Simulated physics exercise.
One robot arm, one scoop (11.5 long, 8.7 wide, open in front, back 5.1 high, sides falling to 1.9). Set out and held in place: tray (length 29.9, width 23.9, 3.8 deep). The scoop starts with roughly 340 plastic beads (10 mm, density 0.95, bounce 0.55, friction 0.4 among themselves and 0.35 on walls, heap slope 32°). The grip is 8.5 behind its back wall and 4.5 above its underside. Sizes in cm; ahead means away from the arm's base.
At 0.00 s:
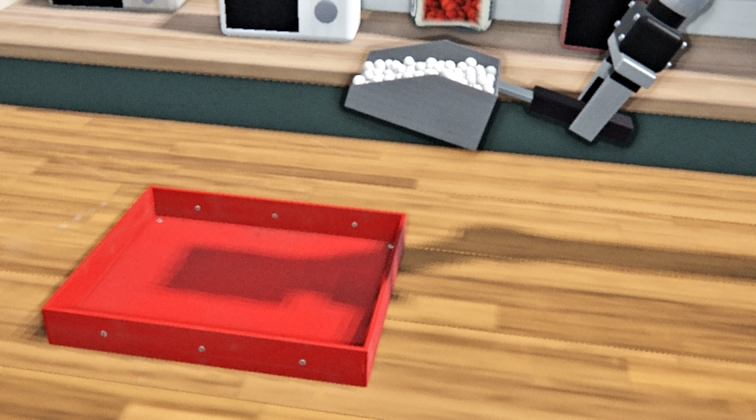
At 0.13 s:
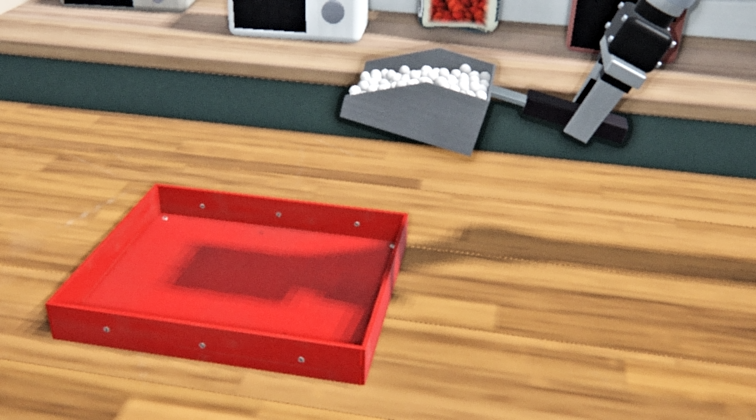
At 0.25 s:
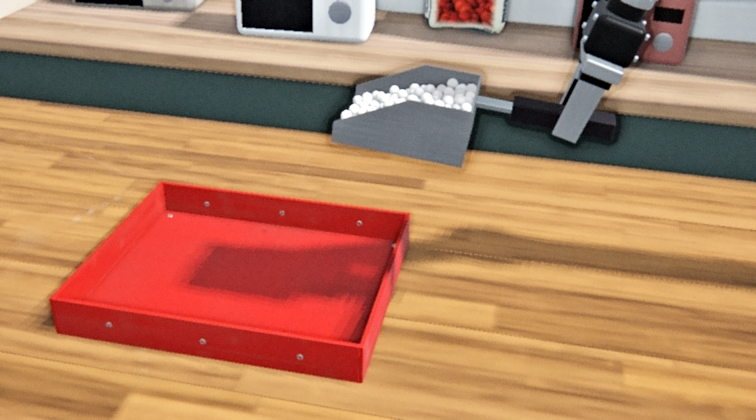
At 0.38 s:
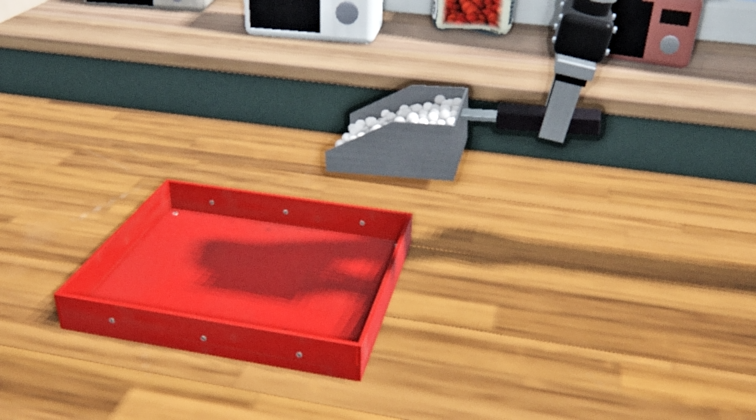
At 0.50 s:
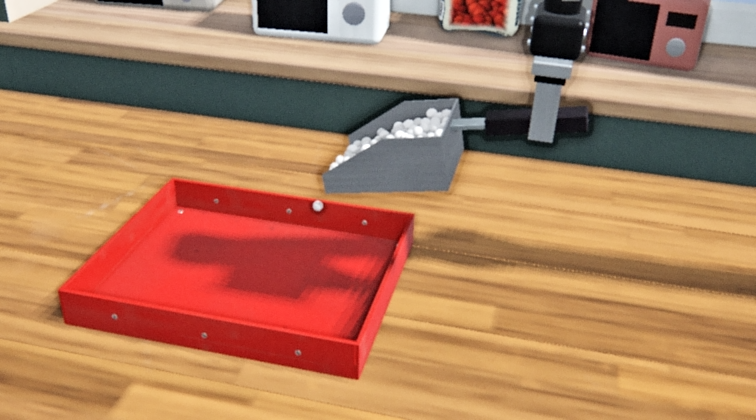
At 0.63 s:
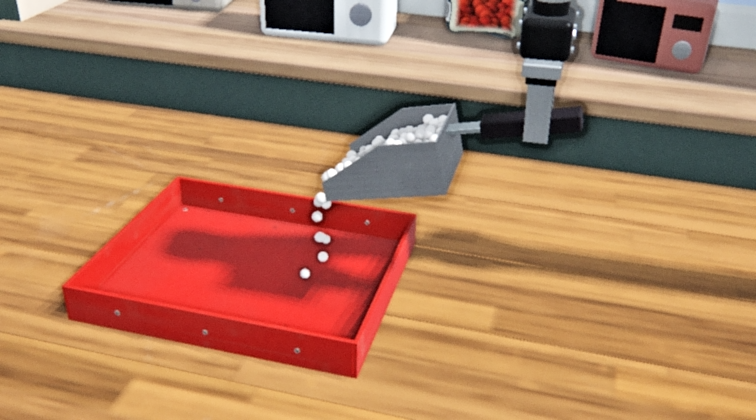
At the start, a robot arm holds a grey scoop heaped with white beads, tilted back, behind an empty red tray on a wooden surface. The arm gradually tips the scoop forward and the beads shift toward its open edge. A single bead drops, then several more fall into the tray.
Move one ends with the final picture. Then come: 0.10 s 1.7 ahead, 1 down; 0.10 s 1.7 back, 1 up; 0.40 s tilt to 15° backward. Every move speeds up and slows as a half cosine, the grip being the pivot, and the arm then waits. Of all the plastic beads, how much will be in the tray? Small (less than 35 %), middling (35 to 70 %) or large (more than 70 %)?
A middling share, 35 to 70 %, ends in the tray.
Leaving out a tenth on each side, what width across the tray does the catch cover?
Some 18 cm.
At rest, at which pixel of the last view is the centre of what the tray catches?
At about (247, 270).
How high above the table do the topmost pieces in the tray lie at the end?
Some 1.5 cm.
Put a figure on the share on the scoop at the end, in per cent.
Some 50 per cent.
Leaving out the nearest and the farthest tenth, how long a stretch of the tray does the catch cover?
Roughly 20 cm.
After 0.87 s, tilted 12° forward, highest piece 19 above the table; 220 on the scoop, 50 in the tray, 70 in flight or on a rim.
After 1.11 s, tilted 9° backward, highest piece 23 above the table; 168 on the scoop, 155 in the tray, 17 in flight or on a rim.
After 1.43 s, tilted 15° backward, highest piece 25 above the table; 173 in the tray, 167 on the scoop.
After 2.48 s, tilted 15° backward, highest piece 25 above the table; 173 in the tray, 167 on the scoop.
In the end, 173 in the tray, 167 on the scoop. That is 51 % in the tray.
